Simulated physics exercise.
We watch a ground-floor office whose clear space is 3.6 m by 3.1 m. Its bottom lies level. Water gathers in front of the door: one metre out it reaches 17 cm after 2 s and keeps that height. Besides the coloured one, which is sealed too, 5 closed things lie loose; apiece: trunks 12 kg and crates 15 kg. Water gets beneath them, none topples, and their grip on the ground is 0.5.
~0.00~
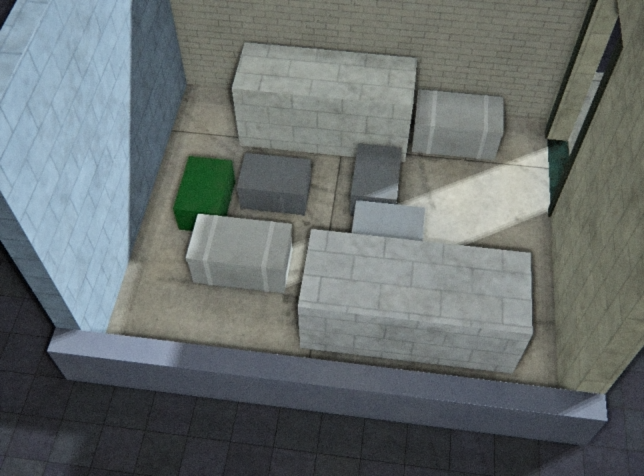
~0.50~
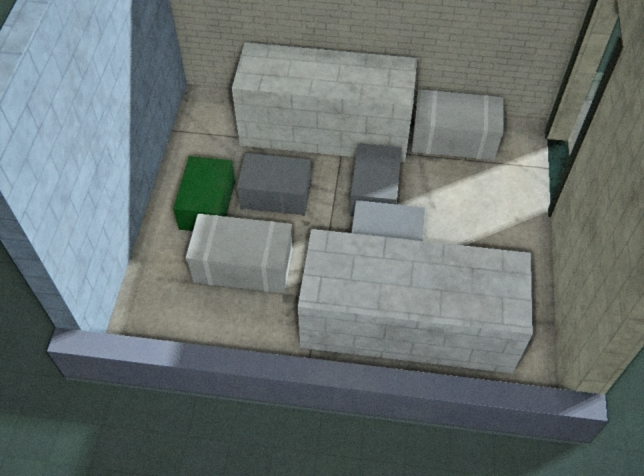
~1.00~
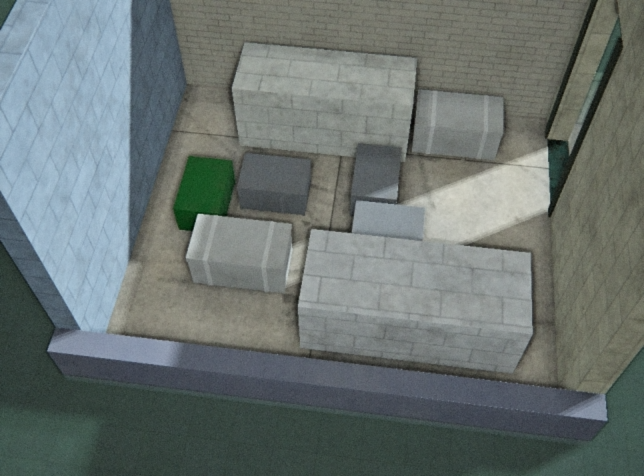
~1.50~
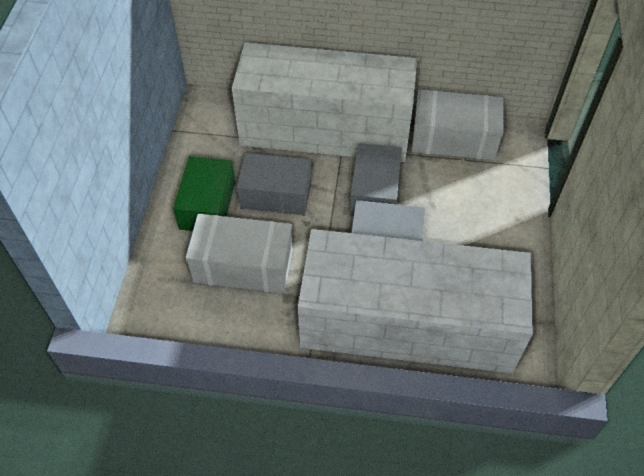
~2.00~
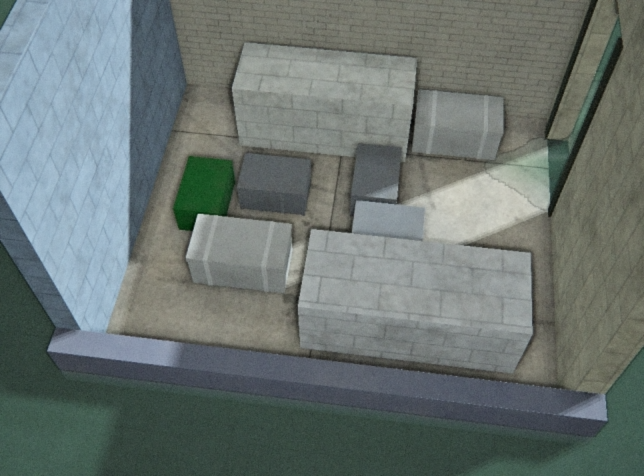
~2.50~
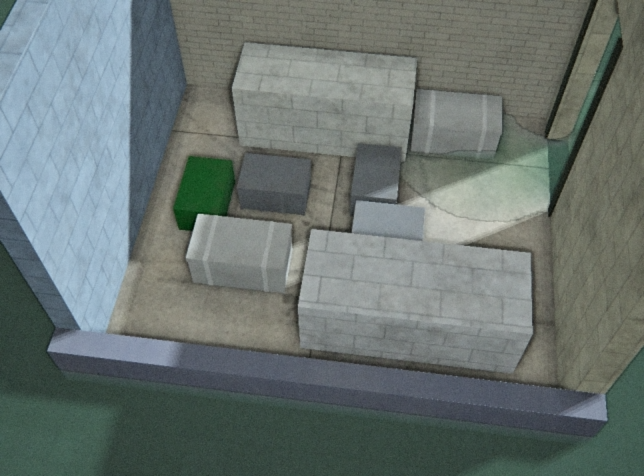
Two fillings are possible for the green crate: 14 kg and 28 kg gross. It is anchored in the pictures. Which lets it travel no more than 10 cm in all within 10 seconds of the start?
Verdict: Only the larger load is enough.
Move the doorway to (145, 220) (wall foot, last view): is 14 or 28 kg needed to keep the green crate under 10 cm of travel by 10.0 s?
Then neither weight holds it.
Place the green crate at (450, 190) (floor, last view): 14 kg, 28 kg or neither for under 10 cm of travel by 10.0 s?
Neither is enough.
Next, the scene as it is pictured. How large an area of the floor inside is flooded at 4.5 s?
About 5.5 m2.
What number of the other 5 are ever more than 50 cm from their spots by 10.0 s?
I count 4.
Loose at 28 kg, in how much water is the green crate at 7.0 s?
About 5 cm.
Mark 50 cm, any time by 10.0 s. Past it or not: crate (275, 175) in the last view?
Answer: Under.
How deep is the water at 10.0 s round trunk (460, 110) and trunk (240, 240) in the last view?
Roughly 7 and 7 cm.
After 3.5 s the green crate would be 0 cm from its start with 14 kg and 0 cm from its start with 28 kg; 0 cm of water round it then.
After 4.5 s the green crate would be 1 cm from its start with 14 kg and 0 cm from its start with 28 kg; 2 cm of water round it then.
After 7.0 s the green crate would be 1 cm from its start with 14 kg and 0 cm from its start with 28 kg; 5 cm of water round it then.
After 10.0 s the green crate would be 49 cm from its start with 14 kg and 0 cm from its start with 28 kg; 8 cm of water round it then.
